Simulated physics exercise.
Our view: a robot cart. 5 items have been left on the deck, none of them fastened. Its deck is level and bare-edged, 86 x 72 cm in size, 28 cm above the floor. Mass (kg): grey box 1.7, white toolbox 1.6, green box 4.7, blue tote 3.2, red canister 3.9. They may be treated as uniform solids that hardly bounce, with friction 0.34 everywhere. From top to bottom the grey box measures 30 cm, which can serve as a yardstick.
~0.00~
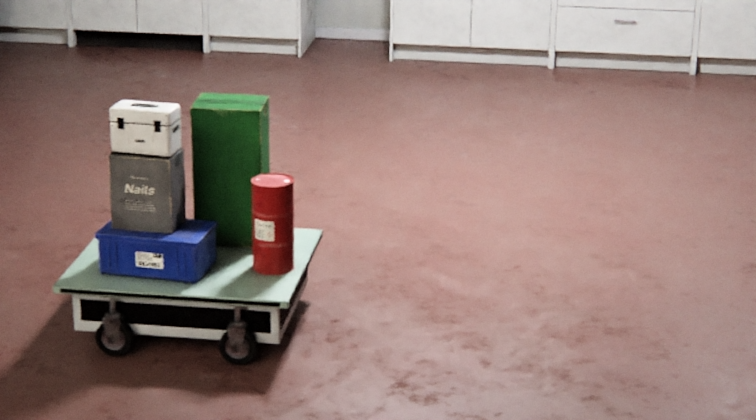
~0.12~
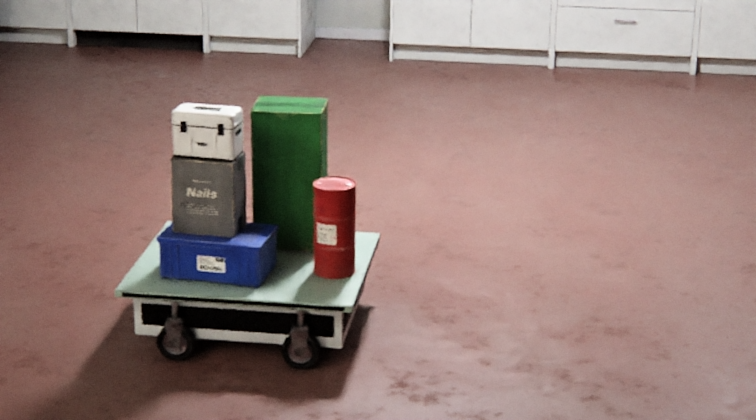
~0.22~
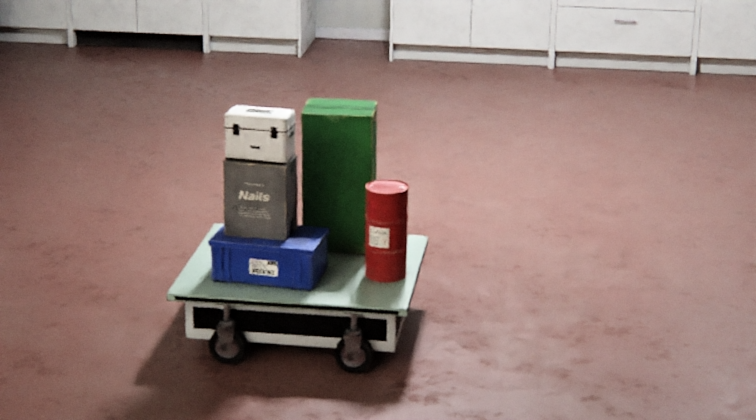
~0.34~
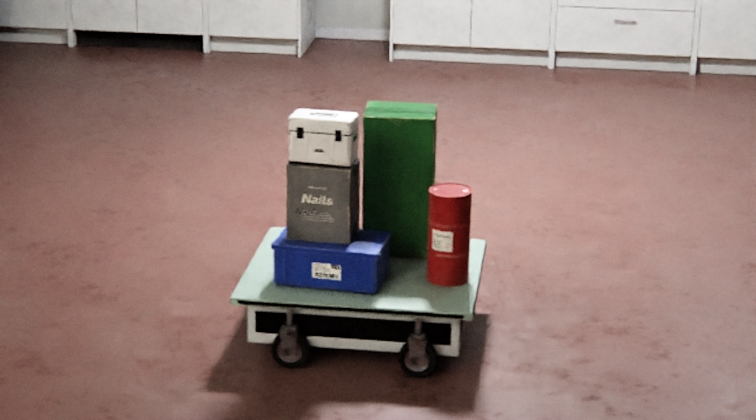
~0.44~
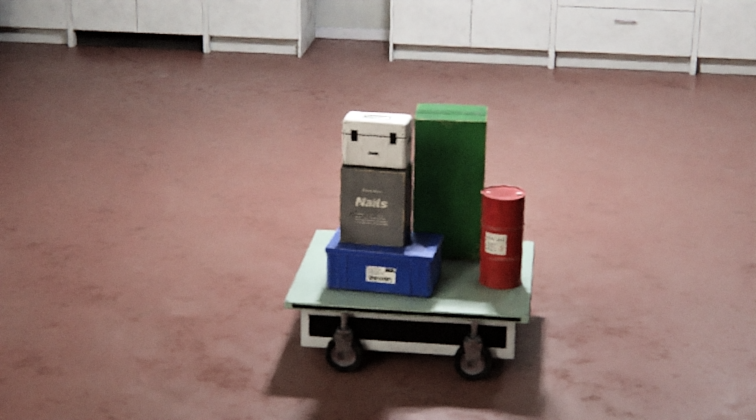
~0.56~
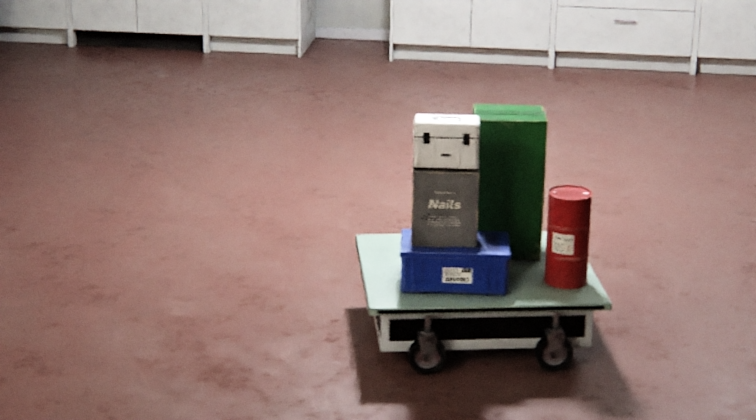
The clip opens on a wheeled cart at left, carrying a white toolbox stacked on a grey box and blue tote, beside a tall green box and red canister. The cart rolls steadily rightward across the reddish floor, then turns slightly, the green box now partly behind the stack.
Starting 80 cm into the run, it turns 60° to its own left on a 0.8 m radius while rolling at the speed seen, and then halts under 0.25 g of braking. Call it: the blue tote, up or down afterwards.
Down.
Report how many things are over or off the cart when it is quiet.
5 of them.
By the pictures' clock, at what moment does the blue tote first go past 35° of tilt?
Near 1.1 s on the clock.
Around 0.96 s, cart has run 192 cm, turned 60°; grey box, white toolbox and red canister now off the cart; blue tote at 9° to upright near (664, 229); green box at 16° to upright.
Around 1.36 s, cart has run 253 cm, turned 60°; blue tote now off the cart; green box at 29° to upright.
Finally (3.8 s), off the cart and tipped over, grey box, white toolbox, green box, blue tote and red canister.
